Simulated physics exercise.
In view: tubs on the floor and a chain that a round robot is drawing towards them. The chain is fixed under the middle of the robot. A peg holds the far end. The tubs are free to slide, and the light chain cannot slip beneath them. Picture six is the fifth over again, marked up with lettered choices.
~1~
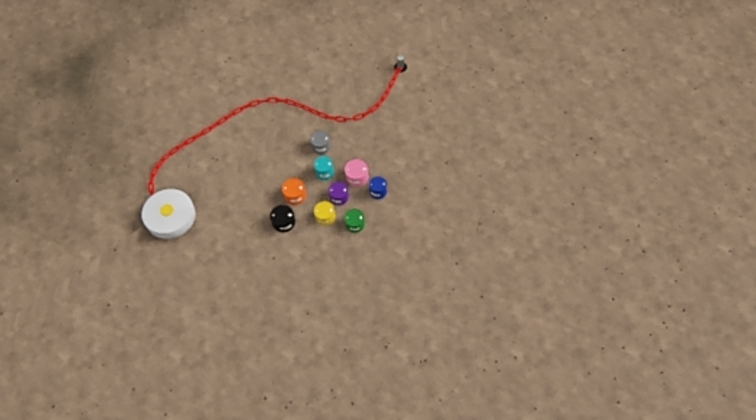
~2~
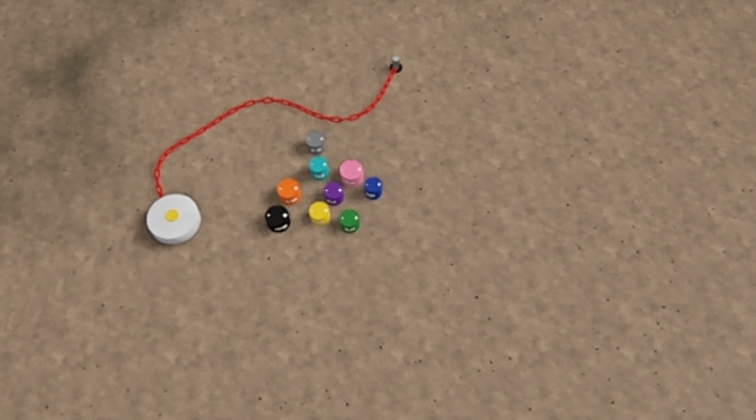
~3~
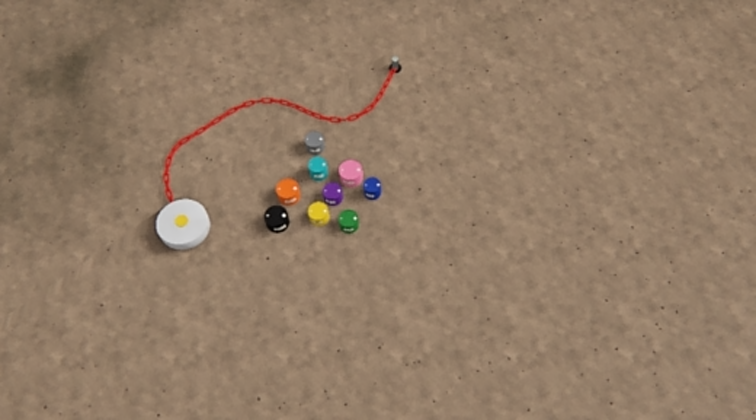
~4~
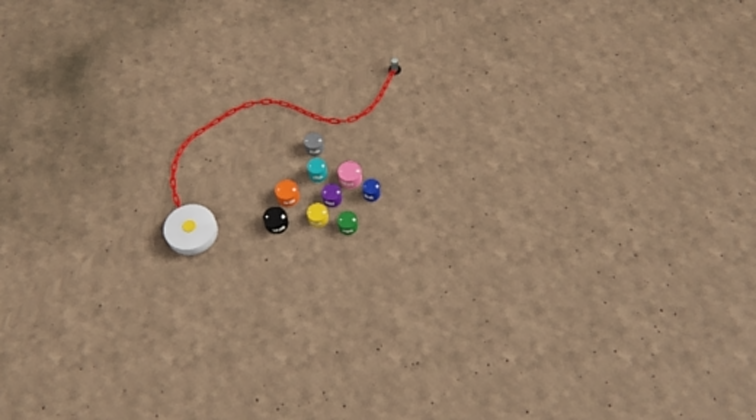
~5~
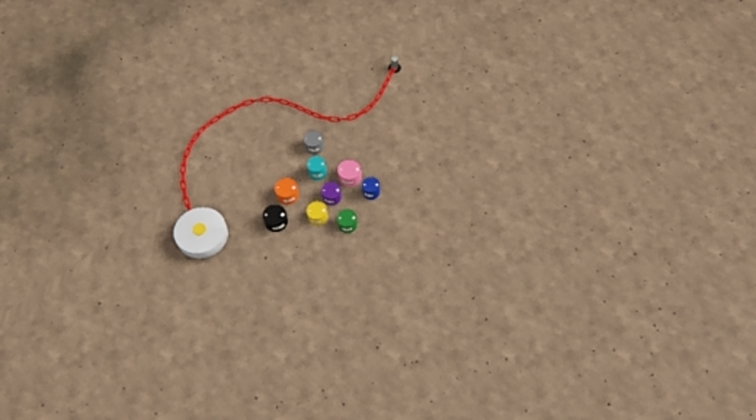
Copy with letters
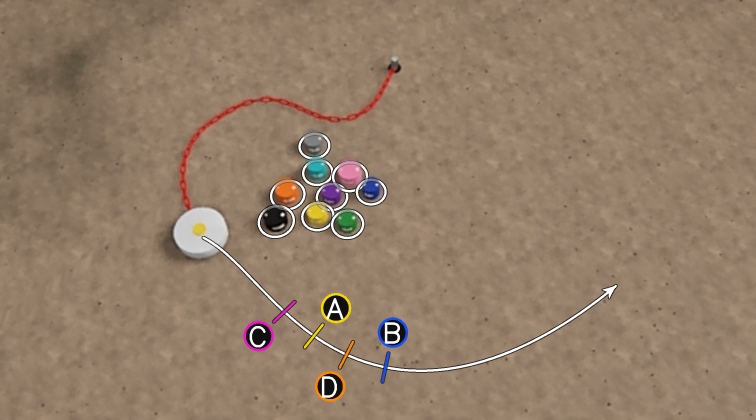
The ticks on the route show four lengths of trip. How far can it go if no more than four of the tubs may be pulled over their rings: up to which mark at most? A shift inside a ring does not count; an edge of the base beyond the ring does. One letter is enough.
At B, and not beyond.
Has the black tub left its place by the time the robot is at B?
Yes.
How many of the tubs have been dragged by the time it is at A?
The count is none.
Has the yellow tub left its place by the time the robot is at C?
No.
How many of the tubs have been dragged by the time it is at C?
By then, none.
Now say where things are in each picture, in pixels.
In the first picture, grey tub (321, 143); blue tub (378, 188); black tub (283, 219).
In the second picture, robot (174, 220); peg (396, 63).
In the third picture, robot (184, 225); purple tub (333, 194).
In the fourth picture, robot (191, 230); orange tub (287, 193).
In the fifth picture, robot (202, 234); pink tub (350, 173); grey tub (314, 143); blue tub (371, 189).
On the marked copy, A at (314, 336); B at (385, 367); C at (284, 312); D at (346, 355); the route from (203, 238) via (392, 369) to (616, 286).
Taking B. A third of the way, robot (257, 282).
Two thirds of the way, robot (317, 335).
When it is over, robot (385, 364); yellow tub (324, 213); orange tub (306, 195); grey tub (330, 151); black tub (303, 216); four over the rings.
As for the rest, A is within the limit but short; C is within the limit but short; D is within the limit but short.
